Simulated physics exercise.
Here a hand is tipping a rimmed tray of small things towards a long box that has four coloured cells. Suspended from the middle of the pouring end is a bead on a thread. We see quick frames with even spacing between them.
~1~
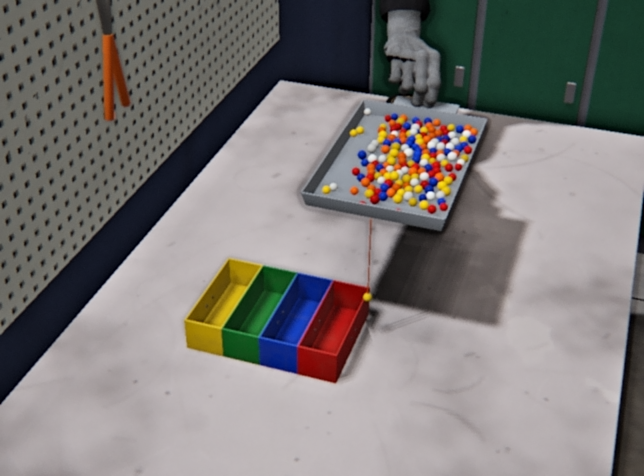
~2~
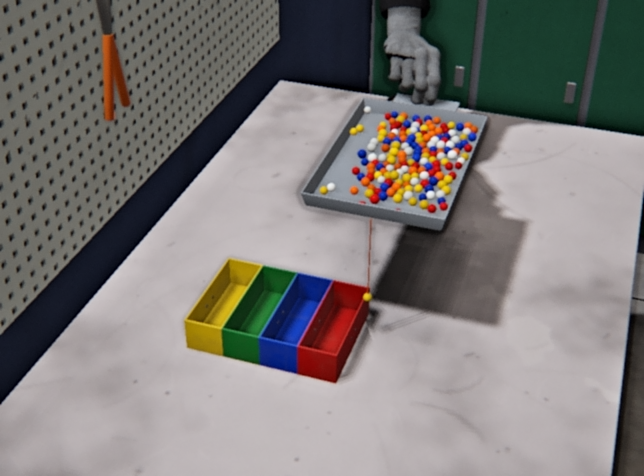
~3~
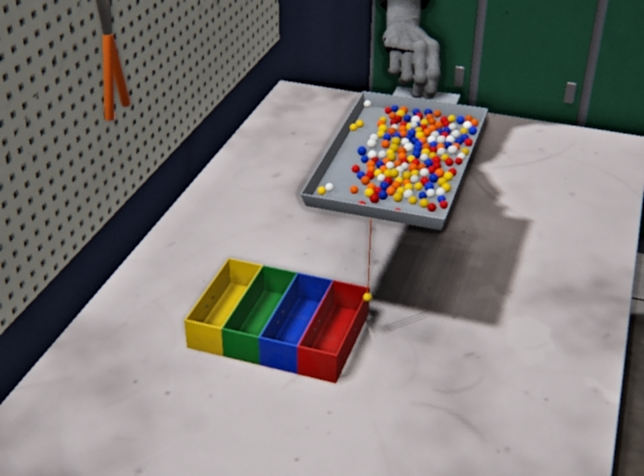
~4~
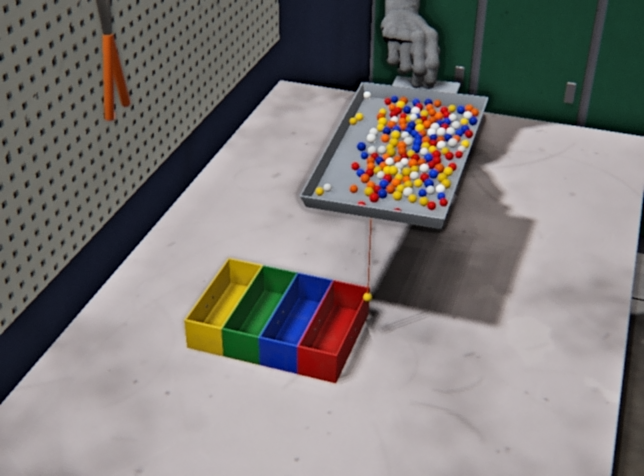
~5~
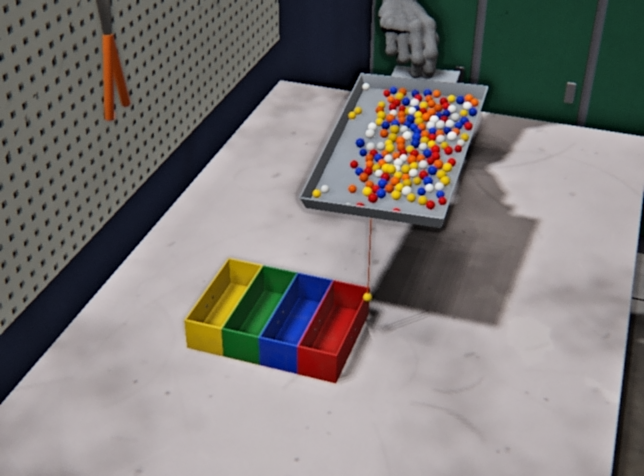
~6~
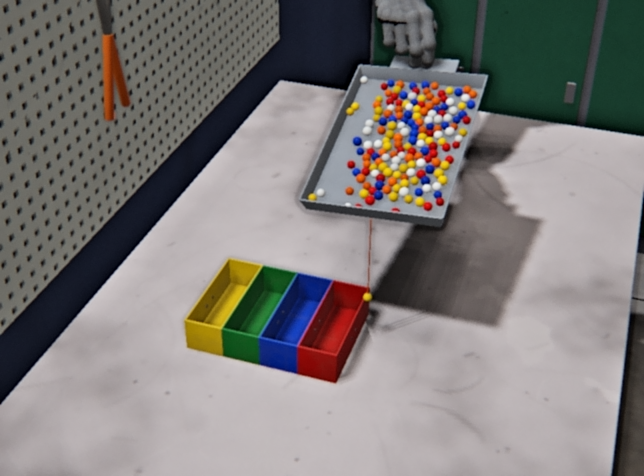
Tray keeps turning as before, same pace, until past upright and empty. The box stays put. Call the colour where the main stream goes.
I call blue.
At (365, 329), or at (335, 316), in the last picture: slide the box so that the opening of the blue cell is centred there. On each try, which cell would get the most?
Result 1: The yellow one. Result 2: The green one.
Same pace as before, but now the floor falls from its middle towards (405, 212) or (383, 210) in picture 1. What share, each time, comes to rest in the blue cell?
Case one 0 %; case two 10 %.
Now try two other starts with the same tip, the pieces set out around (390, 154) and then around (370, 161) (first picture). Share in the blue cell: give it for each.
Close to 50 per cent, followed by close to 40 per cent.
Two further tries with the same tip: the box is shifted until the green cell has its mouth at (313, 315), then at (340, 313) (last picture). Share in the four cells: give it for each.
Result, in turn: 90 %, 80 %.
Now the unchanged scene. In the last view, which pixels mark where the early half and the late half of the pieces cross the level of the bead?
I'd say close to (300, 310) at first and close to (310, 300) later on.
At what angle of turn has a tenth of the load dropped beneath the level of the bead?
That happens at around 70°.
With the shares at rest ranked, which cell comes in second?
The runner-up: That red cell.
Just after the last frame, tray tipped steeply; the larger part on the tray; just a few in the blue cell; just a few in the red cell; just a few in the green cell; about a tenth falling or outside the box.
A moment on, tray tipped right over; about a tenth on the tray; roughly a quarter in the blue cell; roughly a quarter in the red cell; about a tenth in the green cell; just a few in the yellow cell; roughly a third falling or outside the box.
Further on, tray tipped past a quarter turn; roughly half in the blue cell; roughly a quarter in the red cell; about a tenth in the green cell; about a tenth in the yellow cell; roughly a quarter falling or outside the box.
When it is over, tray tipped past a quarter turn; roughly half in the blue cell; roughly a quarter in the red cell; about a tenth in the green cell; about a tenth in the yellow cell; roughly a quarter outside the box.
